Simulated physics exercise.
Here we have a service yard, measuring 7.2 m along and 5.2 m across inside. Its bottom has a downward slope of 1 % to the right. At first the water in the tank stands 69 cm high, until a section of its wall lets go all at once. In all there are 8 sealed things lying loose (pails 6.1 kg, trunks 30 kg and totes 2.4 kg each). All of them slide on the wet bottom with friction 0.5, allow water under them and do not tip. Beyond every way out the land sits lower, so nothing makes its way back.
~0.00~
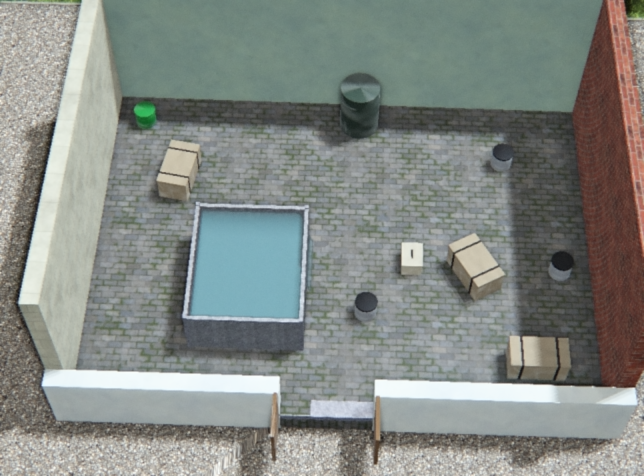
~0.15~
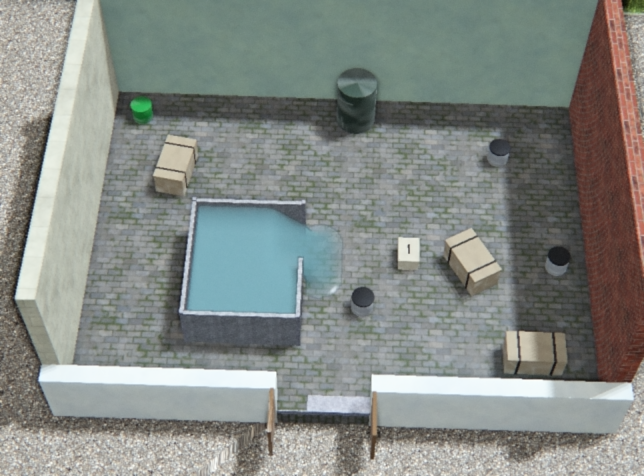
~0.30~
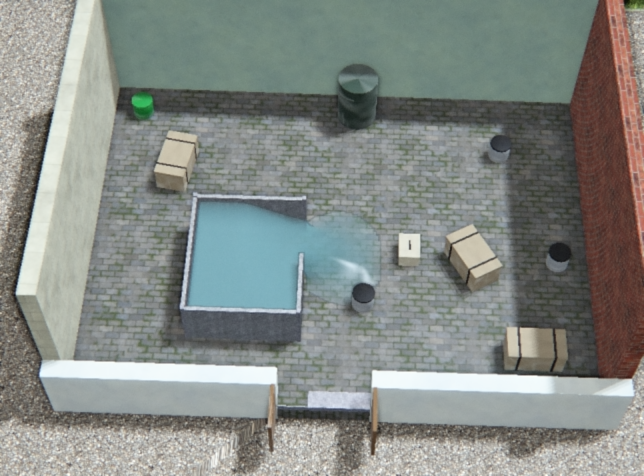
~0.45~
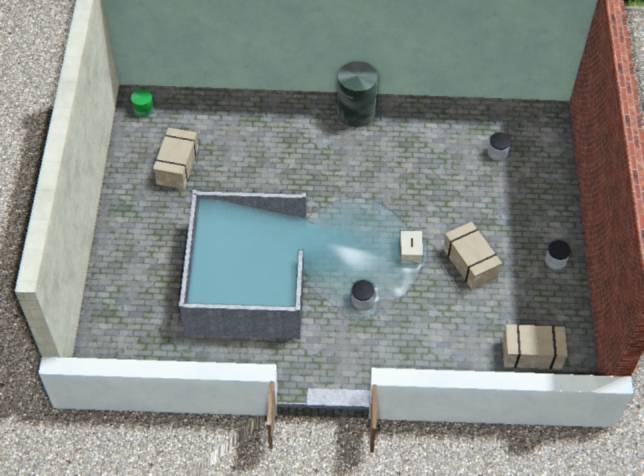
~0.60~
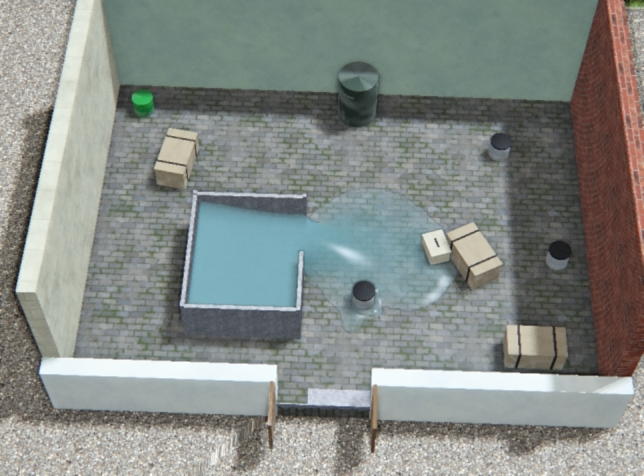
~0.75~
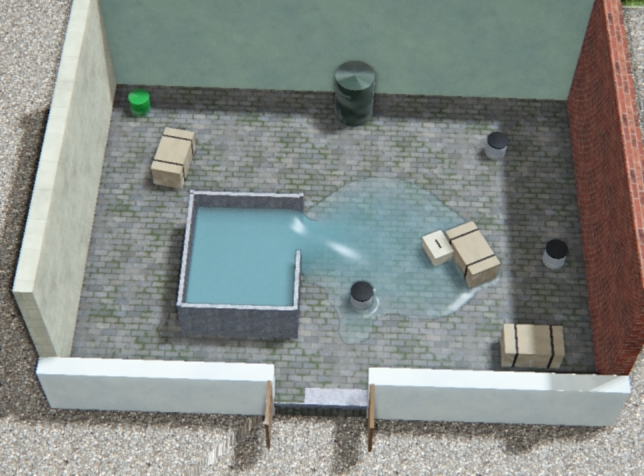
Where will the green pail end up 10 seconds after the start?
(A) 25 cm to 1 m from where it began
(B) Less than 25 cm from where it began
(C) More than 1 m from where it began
B, less than 25 cm from where it began.
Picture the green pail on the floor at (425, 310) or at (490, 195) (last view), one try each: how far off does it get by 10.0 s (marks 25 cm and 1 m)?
One after the other: It is taken far off, and then it is taken far off.
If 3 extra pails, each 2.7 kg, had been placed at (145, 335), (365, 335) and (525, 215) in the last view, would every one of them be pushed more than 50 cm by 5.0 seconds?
Note, same order as listed: Inside the limit, inside the limit, beyond the limit.
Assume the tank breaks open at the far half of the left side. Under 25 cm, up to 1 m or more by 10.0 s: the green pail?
Note: Green pail displaced a long way.
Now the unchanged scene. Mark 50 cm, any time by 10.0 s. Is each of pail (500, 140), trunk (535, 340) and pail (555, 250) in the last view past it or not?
Beyond the limit, then beyond the limit, then beyond the limit.
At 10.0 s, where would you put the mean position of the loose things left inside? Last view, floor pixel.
Roughly at (378, 207).
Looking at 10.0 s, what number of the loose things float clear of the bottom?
It comes to 3.
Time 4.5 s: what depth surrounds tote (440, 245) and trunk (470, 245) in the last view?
13 and 13 cm.
After 2.0 s the green pail is near (139, 97), 0.0 m from its start, aground; 0 of 8 are out; 1 afloat.
After 4.5 s the green pail is near (139, 97), 0.0 m from its start, aground; 0 of 8 are out; 5 afloat.
After 7.0 s the green pail is near (139, 97), 0.0 m from its start, aground; 0 of 8 are out; 4 afloat.
After 10.0 s the green pail is near (139, 97), 0.0 m from its start, aground; 0 of 8 are out; 3 afloat.
